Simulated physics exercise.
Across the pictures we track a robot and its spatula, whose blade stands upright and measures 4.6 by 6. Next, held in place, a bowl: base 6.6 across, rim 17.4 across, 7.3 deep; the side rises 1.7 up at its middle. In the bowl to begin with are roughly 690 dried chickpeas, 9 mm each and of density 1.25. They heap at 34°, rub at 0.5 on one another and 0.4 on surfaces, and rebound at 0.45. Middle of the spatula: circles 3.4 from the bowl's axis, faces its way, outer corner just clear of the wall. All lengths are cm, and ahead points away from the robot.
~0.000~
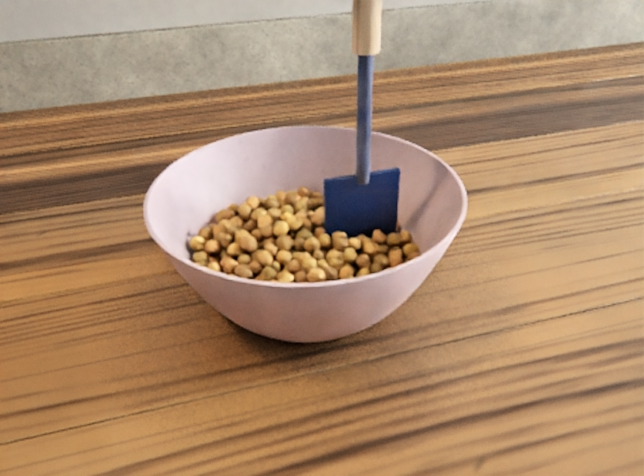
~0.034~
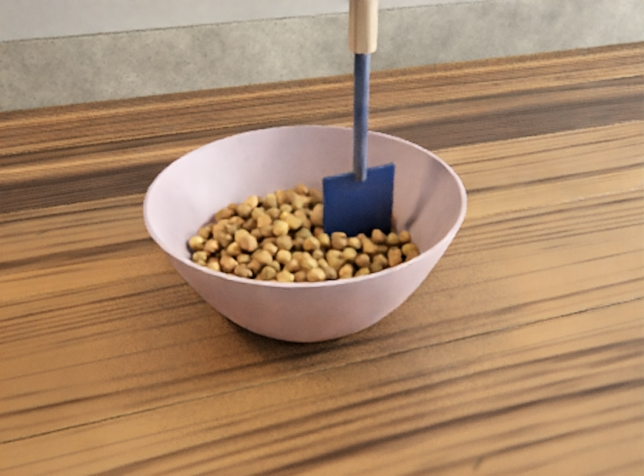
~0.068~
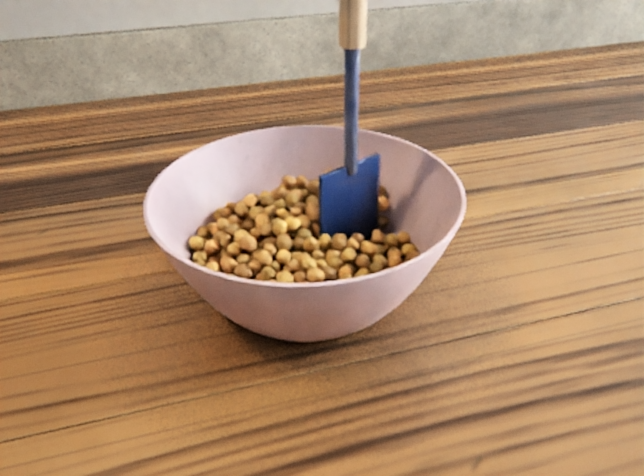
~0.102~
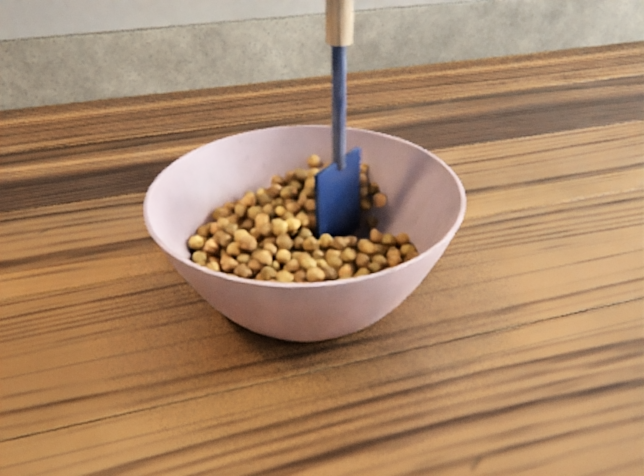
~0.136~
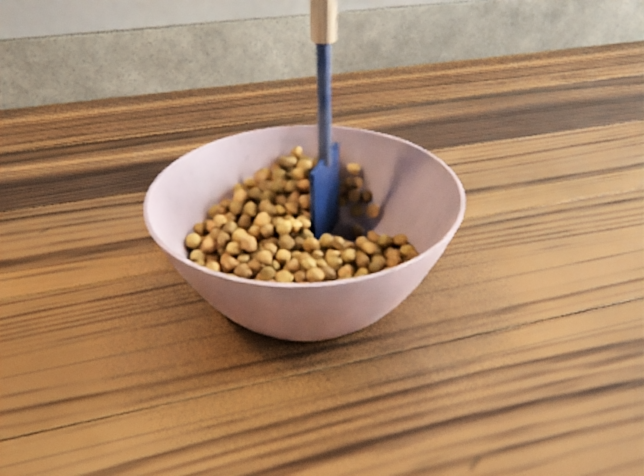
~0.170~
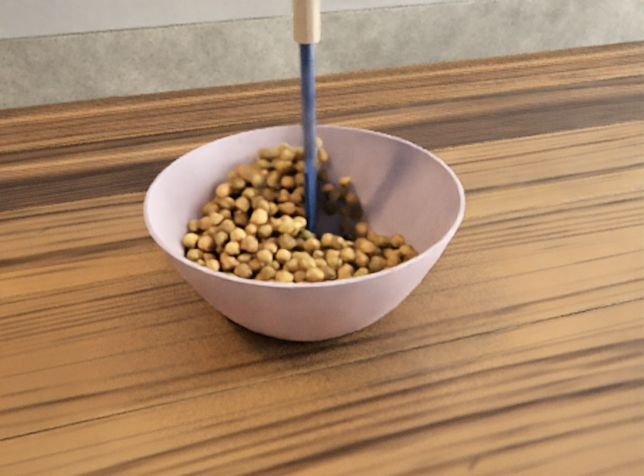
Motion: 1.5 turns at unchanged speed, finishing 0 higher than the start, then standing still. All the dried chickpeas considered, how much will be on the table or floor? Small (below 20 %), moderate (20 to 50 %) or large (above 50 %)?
Small.
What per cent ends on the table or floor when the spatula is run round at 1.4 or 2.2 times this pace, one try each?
First try close to 10, second close to 35, in per cent.
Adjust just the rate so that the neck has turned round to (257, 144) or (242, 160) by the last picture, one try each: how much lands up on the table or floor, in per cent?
It comes to roughly 20 per cent and then 35 per cent.
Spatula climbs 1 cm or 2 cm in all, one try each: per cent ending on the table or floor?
Estimates: 0 % and 0 %.
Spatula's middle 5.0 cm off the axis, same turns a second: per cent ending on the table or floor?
That would come to roughly 0 percent.
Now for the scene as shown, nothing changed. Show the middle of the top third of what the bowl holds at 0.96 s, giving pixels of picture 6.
It is centred roughly at (267, 180).
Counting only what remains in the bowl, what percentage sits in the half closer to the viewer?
About 65 per cent.
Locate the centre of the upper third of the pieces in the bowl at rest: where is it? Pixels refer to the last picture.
I'd put it at about (259, 269).
By 0.56 s, 254° round, highest piece 9 above the table; 681 in the bowl, 4 on the table or floor, 4 in flight or on the tool.
By 0.96 s, 79° round, highest piece 9 above the table; 667 in the bowl, 21 on the table or floor, 1 in flight or on the tool.
By 1.35 s, 180° round, highest piece 8 above the table; 662 in the bowl, 27 on the table or floor.
By 2.05 s, 180° round, highest piece 8 above the table; 662 in the bowl, 27 on the table or floor.
Final count, 662 in the bowl, 27 on the table or floor. That is 4 % on the table or floor.
